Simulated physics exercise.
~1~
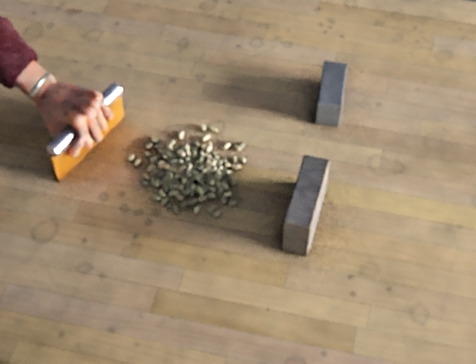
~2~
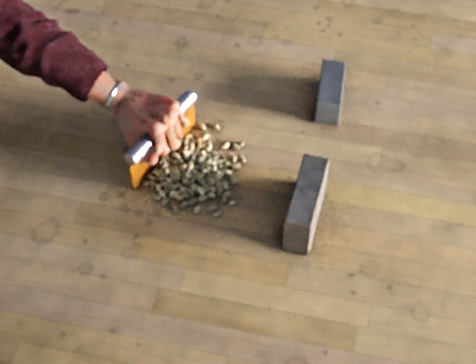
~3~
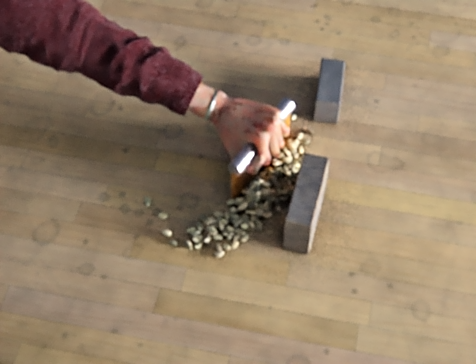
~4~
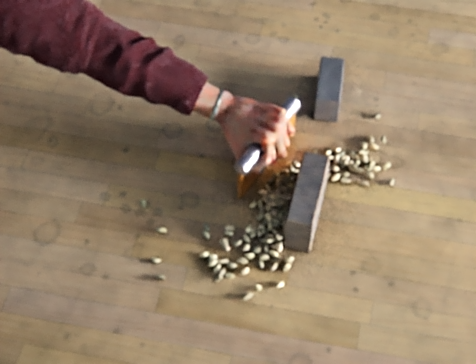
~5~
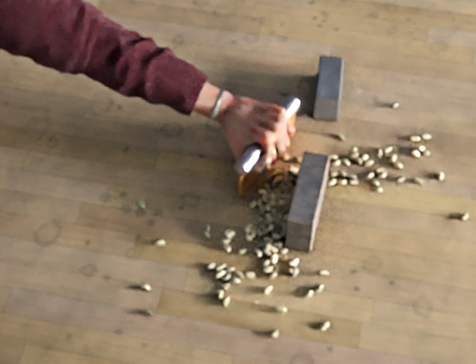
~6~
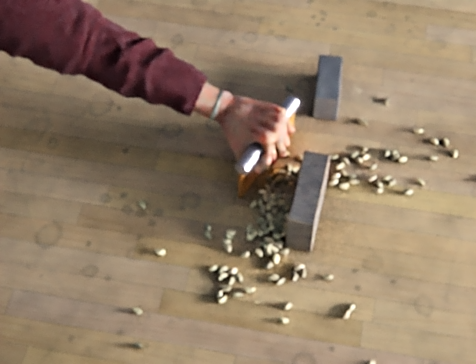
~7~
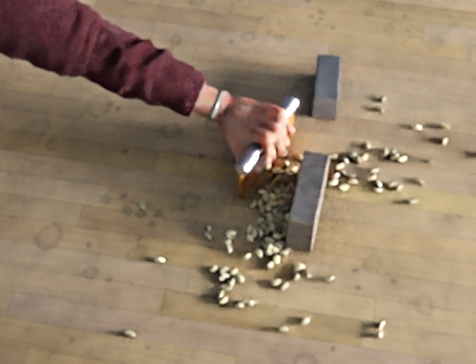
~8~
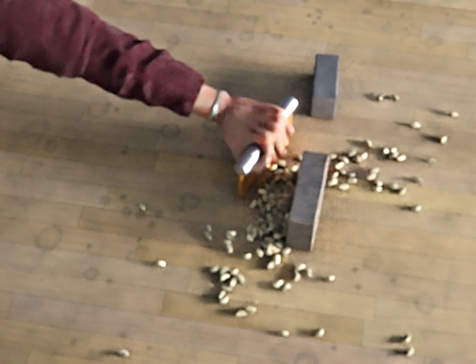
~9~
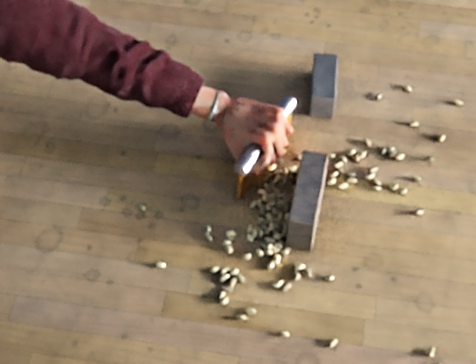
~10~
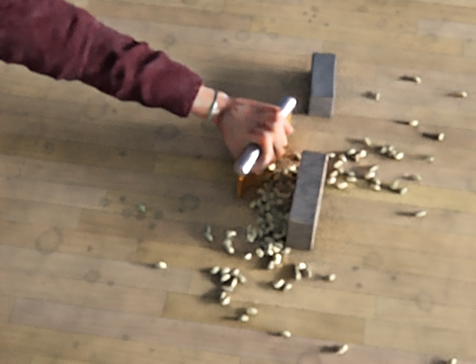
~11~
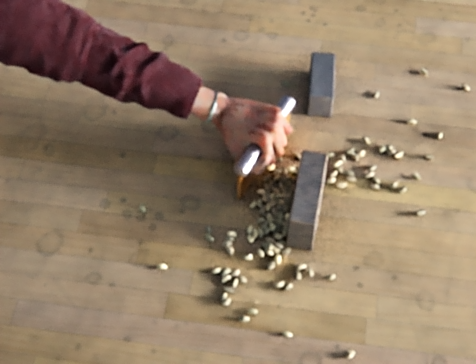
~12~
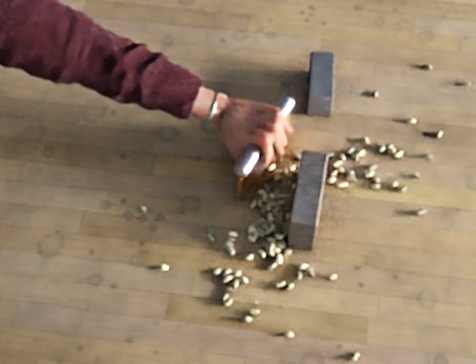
A hand in a maroon sleeve pushed a pile of small pale beans rightward across a wooden floor with an orange scraper, then stopped by two grey blocks; some beans scattered through the gap and around the near block, while many stayed held up before it.
